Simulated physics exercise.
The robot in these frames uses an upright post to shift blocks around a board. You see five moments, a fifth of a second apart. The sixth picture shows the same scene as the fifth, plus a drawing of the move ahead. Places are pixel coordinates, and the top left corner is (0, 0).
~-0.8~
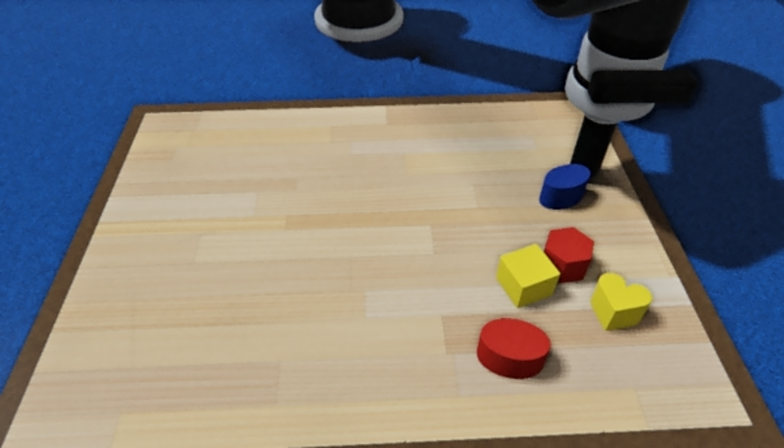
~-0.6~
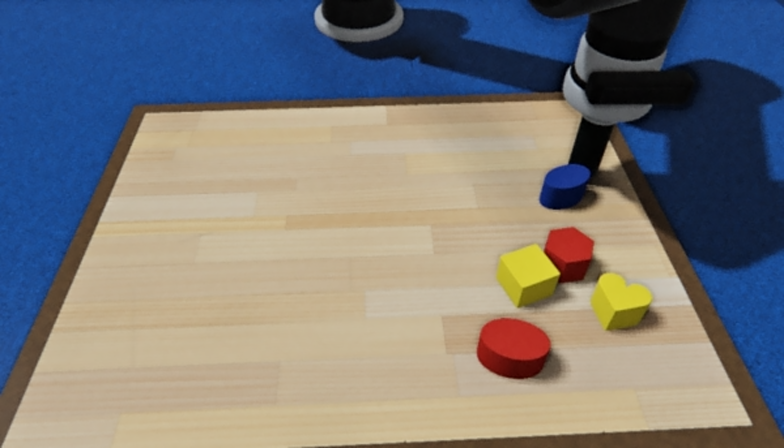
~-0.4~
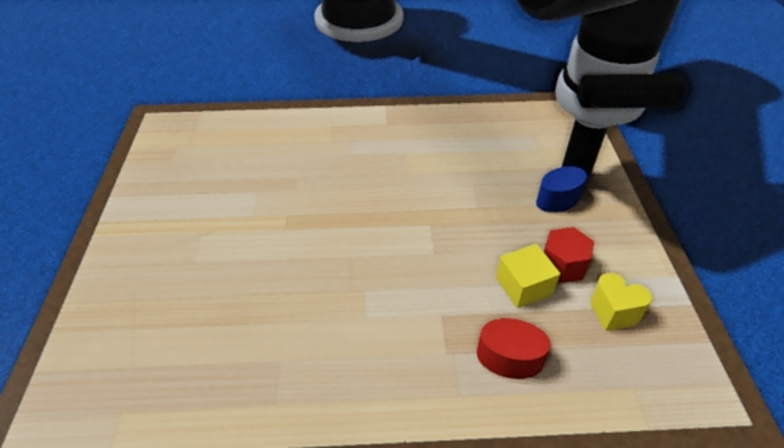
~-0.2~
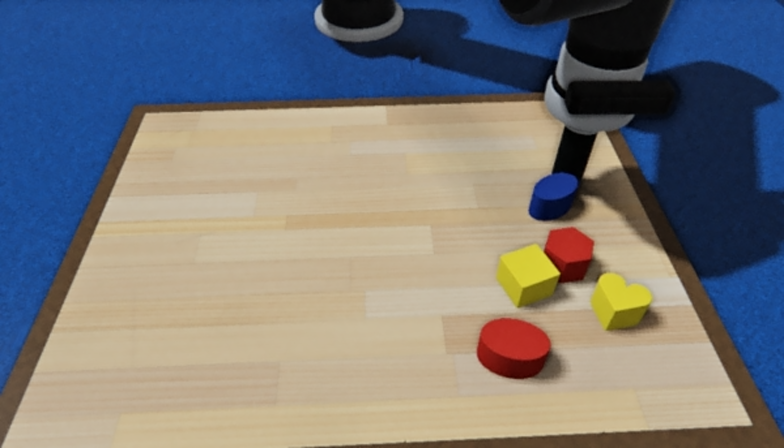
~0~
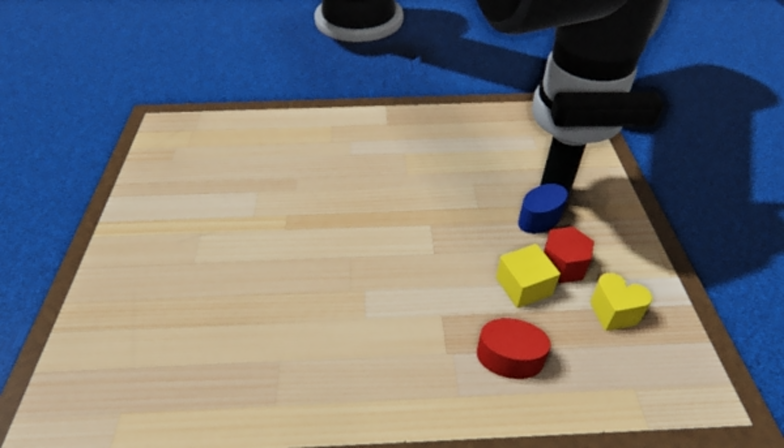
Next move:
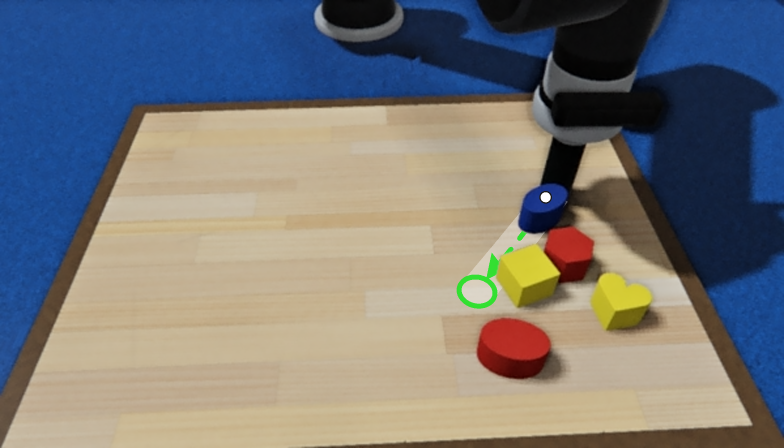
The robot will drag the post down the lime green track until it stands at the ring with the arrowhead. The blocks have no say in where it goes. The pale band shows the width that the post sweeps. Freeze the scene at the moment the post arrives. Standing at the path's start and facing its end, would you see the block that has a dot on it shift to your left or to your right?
That block drifts right.
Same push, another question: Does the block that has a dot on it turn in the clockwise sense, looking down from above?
Yes - that is the case.
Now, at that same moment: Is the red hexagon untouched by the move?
I'd say yes.
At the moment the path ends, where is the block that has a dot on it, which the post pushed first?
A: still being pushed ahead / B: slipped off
That would be A.
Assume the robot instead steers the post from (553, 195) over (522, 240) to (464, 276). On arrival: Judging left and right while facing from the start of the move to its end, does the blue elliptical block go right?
Yes.
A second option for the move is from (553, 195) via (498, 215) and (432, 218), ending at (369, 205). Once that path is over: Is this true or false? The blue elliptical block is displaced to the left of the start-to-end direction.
True - the claim holds.
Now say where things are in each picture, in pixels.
The first frame shows lower end of the post at (584, 168), tops of blocks, yellow square piece at (530, 265), blue elliptical block at (568, 175), red hexagon at (571, 244).
The second frame shows post at (582, 169), blocks as before.
The third frame shows post at (576, 172), blue elliptical block at (565, 178).
The fourth frame shows post at (566, 178), blue elliptical block at (556, 185).
The fifth frame shows post at (555, 188), yellow square piece at (530, 265), blue elliptical block at (546, 197), red hexagon at (571, 244).
The drawn path runs from (553, 195) to (477, 291); the dot is on the blue elliptical block.
What follows on the original path. One third of the way, post at (532, 217); blue elliptical block at (520, 229).
Two thirds of the way, post at (506, 251); yellow square piece at (532, 272), turned 15° anticlockwise; blue elliptical block at (480, 257), turned 30° clockwise.
At the end, post at (478, 284); yellow square piece at (532, 274), turned 25° anticlockwise; blue elliptical block at (442, 278), turned 80° clockwise; red hexagon not moved.
